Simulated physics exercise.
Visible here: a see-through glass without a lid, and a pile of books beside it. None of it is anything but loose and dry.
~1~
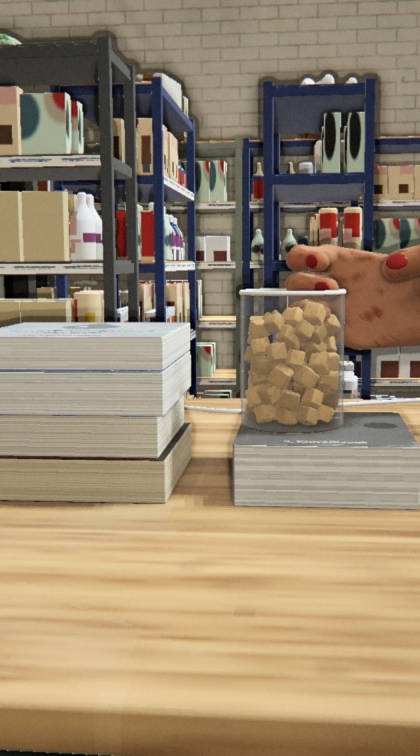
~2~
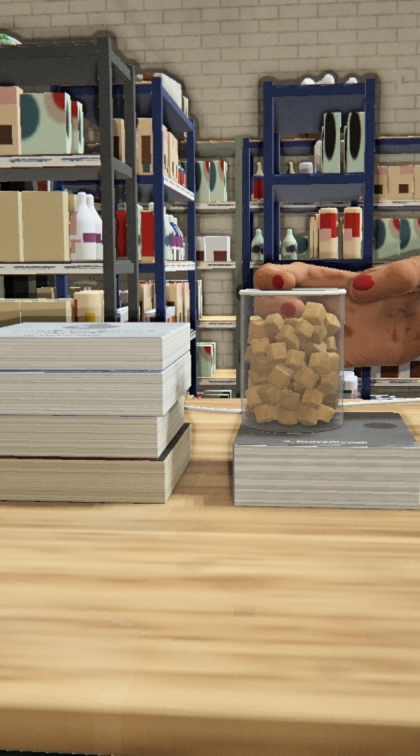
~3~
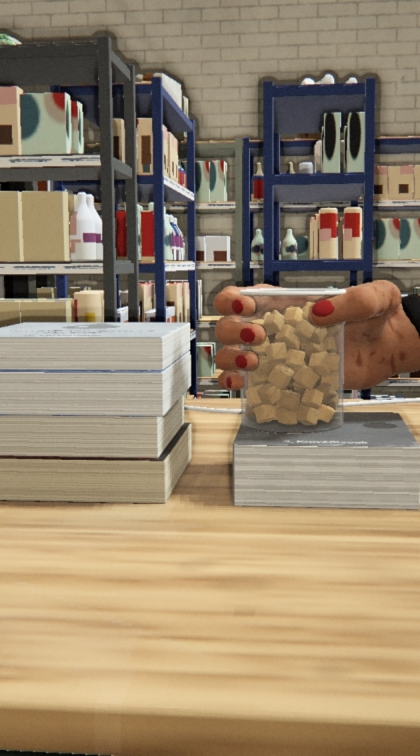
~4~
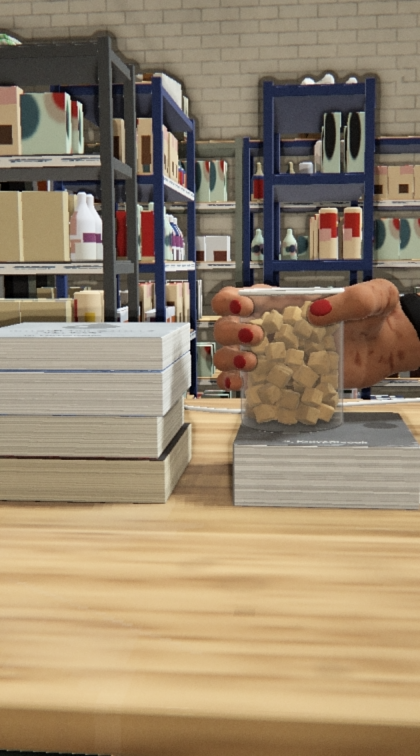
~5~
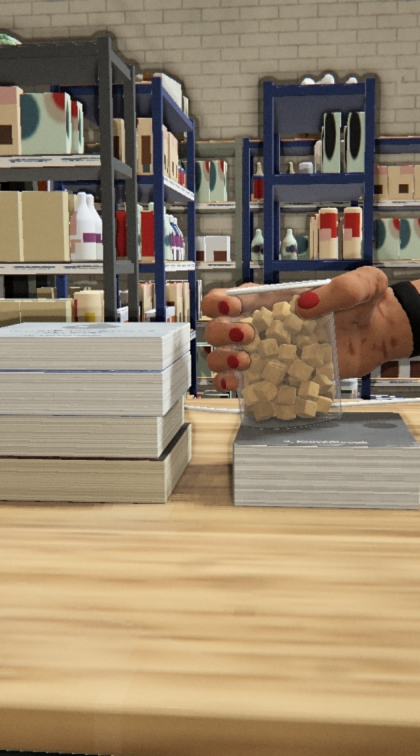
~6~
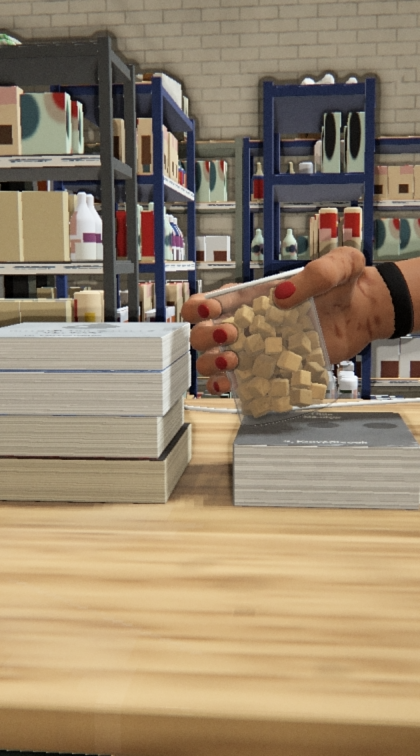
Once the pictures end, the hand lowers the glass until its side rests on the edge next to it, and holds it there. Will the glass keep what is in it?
Contained.
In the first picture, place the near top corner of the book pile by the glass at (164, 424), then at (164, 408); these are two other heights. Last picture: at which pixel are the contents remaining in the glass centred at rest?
The first gives (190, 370) and the second gives (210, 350).
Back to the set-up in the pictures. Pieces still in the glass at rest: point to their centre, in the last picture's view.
Near (251, 348).
Then, 0.16 s past the last view, the glass leans 27°; everything is still inside.
Then, 0.33 s past the last view, the glass rests on the book pile at 32°; everything is still inside.
Finally, the glass rests on the book pile at 32°; everything is still inside.
